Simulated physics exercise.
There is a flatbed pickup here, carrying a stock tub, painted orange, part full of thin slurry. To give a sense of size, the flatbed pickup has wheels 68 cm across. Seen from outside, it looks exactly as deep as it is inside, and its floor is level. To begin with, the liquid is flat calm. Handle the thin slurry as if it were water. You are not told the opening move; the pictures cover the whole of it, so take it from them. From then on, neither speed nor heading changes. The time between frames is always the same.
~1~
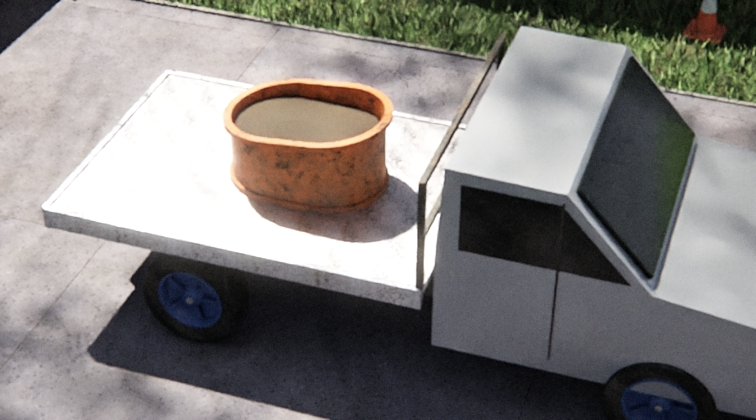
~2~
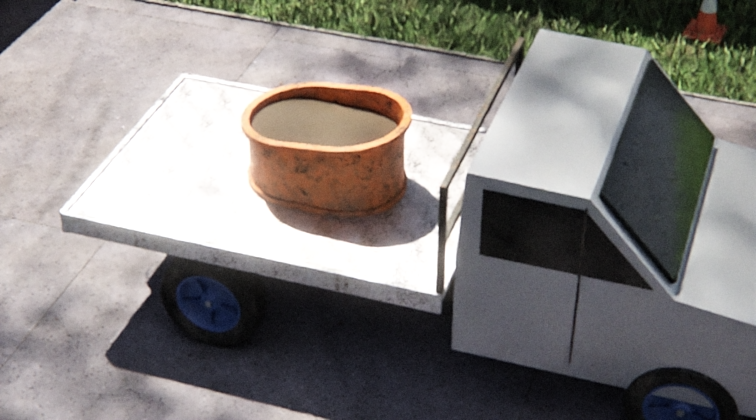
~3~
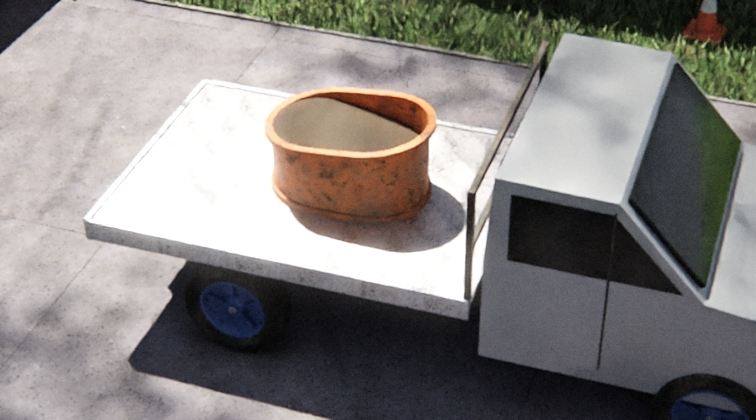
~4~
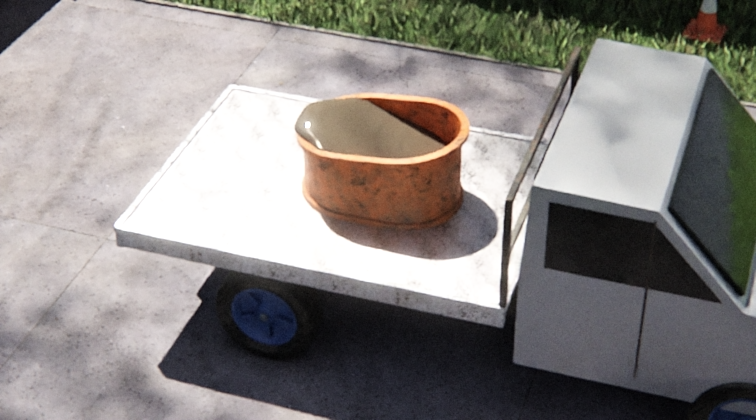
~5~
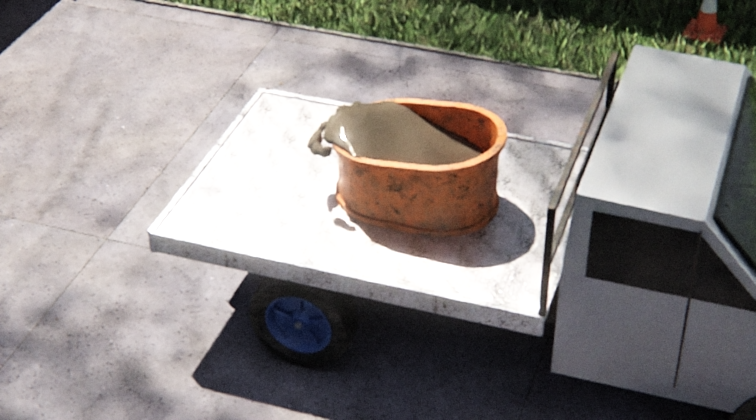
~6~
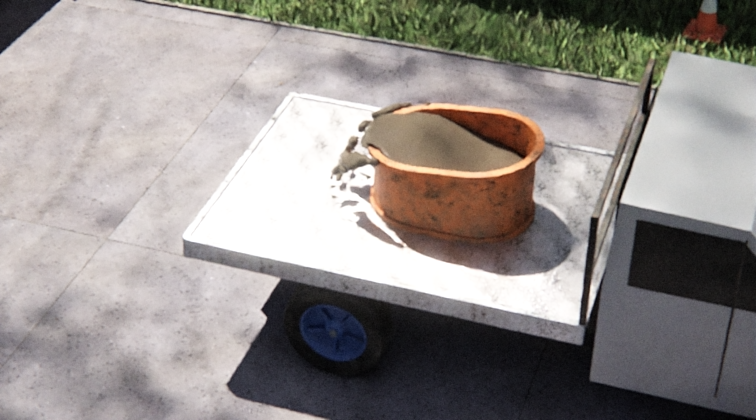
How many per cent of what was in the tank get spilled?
Roughly 6 per cent gets spilled.
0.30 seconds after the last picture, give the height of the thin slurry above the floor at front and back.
Heights: Front 46 cm, then back 26 cm.
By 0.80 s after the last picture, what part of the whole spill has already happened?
Roughly 60 % of the total.
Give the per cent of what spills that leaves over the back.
Close to 80% of it goes that way.
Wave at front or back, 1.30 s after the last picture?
Towards the aft end.
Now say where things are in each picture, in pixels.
The first picture shows the thin slurry reaches (370, 127) at the front end; it reaches (261, 106) at the back end; no slope yet; the front is on the right, levels are read along the far wall; a wheel hub at (187, 304).
The second picture shows the thin slurry reaches (388, 131) at the front end; it reaches (279, 110) at the back end; no slope yet.
The third picture shows the thin slurry reaches (413, 143) at the front end; it reaches (302, 108) at the back end; it is heaped 9° towards the back.
The fourth picture shows the thin slurry reaches (444, 158) at the front end; it reaches (333, 103) at the back end; it is heaped 19° towards the back.
The fifth picture shows the thin slurry reaches (480, 166) at the front end; it reaches (368, 106) at the back end; it is heaped 21° towards the back.
The sixth picture shows the thin slurry reaches (517, 168) at the front end; it reaches (403, 119) at the back end; it is heaped 15° towards the back; a wheel hub at (331, 337); thin slurry is coming over the back.
Then, 0.30 s later than the final frame, it stands 27 cm high behind and 45 cm in front; 3 per cent has gone over the back.
Then, 0.80 s later than the final frame, it stands 33 cm high behind and 31 cm in front; 3 per cent has gone over the back.
Then, 1.30 s later than the final frame, it stands 37 cm high behind and 28 cm in front; 4 per cent has gone over the back.
Then, 2.99 s later than the final frame, 6 per cent has gone over the back, 11 of 204 litres.
